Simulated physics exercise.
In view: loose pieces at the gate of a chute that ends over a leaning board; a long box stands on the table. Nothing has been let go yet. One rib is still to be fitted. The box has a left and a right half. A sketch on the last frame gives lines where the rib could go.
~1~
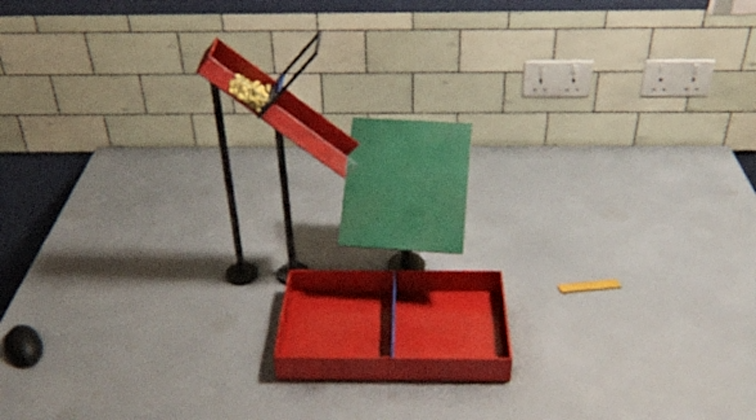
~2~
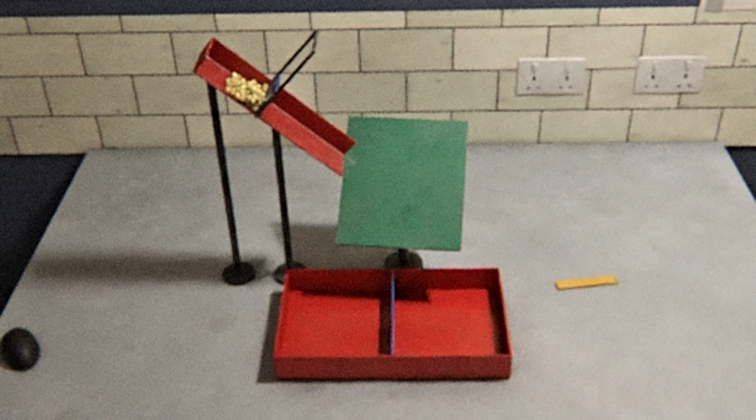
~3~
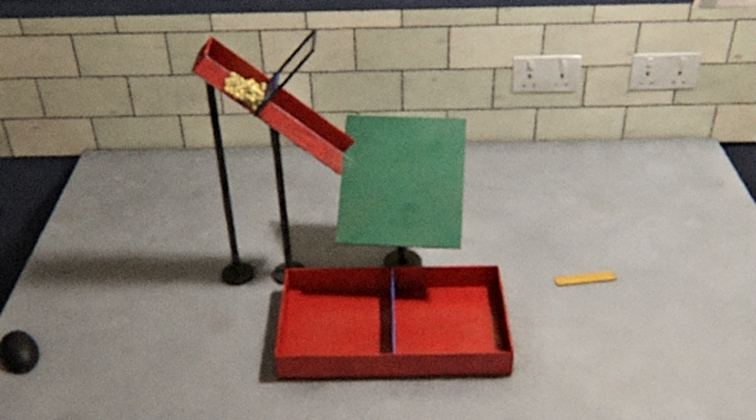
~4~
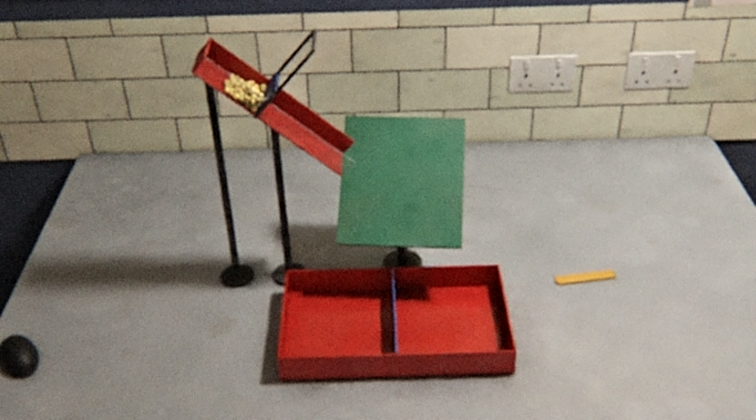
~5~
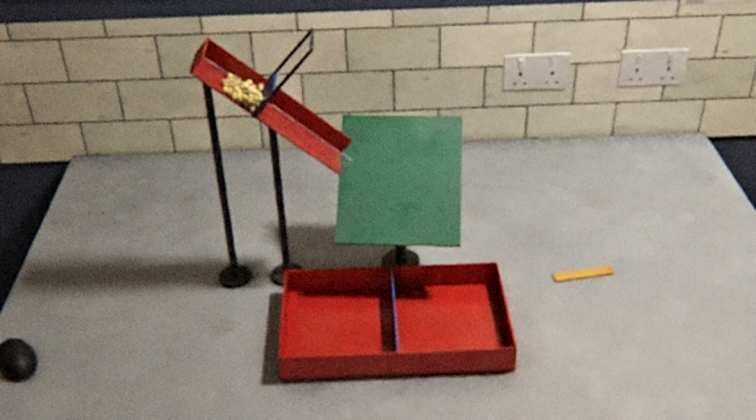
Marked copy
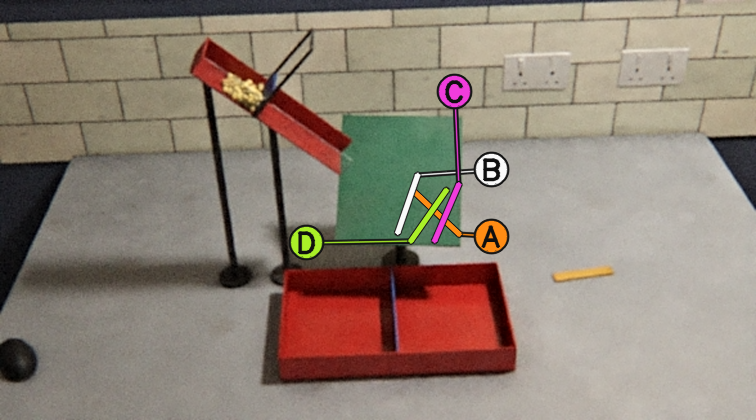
On a grey table before a tiled wall, pale pieces sit behind the shut gate of a sloping red chute, beside a leaning green board and a divided red box; nothing moves except the view, which drifts slightly.
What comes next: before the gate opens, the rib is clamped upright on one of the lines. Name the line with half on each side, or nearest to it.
Line D.
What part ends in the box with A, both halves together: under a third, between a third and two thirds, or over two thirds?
Over two thirds.
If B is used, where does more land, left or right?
More lands on the left.
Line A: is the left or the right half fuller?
Right.
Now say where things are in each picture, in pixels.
Load behind the gate (255, 93), soya beans; lip of the chute (345, 167), sloping fairly steeply, in the first frame.
Middle of the board (403, 181), tilted fairly steeply; middle of its low edge (398, 248); of its high edge (408, 118), in the second frame.
Front corners of the box (276, 356) and (513, 352); front end of its middle wall (394, 354); gate still shut (274, 85), in the third frame.
Middle of the load (251, 93); lip (342, 165), in the fourth frame.
Middle of the load (249, 92); lip (340, 164), in the fifth frame.
On the marked copy, line A from (413, 191) to (459, 234); line B from (417, 175) to (397, 232); line C from (458, 184) to (434, 240); line D from (446, 190) to (410, 241).
Choosing A, of what is caught, about a tenth in the left half, the larger part in the right.
Choosing B, of what is caught, the larger part in the left half, about a tenth in the right.
Choosing C, of what is caught, about a tenth in the left half, the larger part in the right.
Choosing D, of what is caught, roughly half in the left half, roughly half in the right.
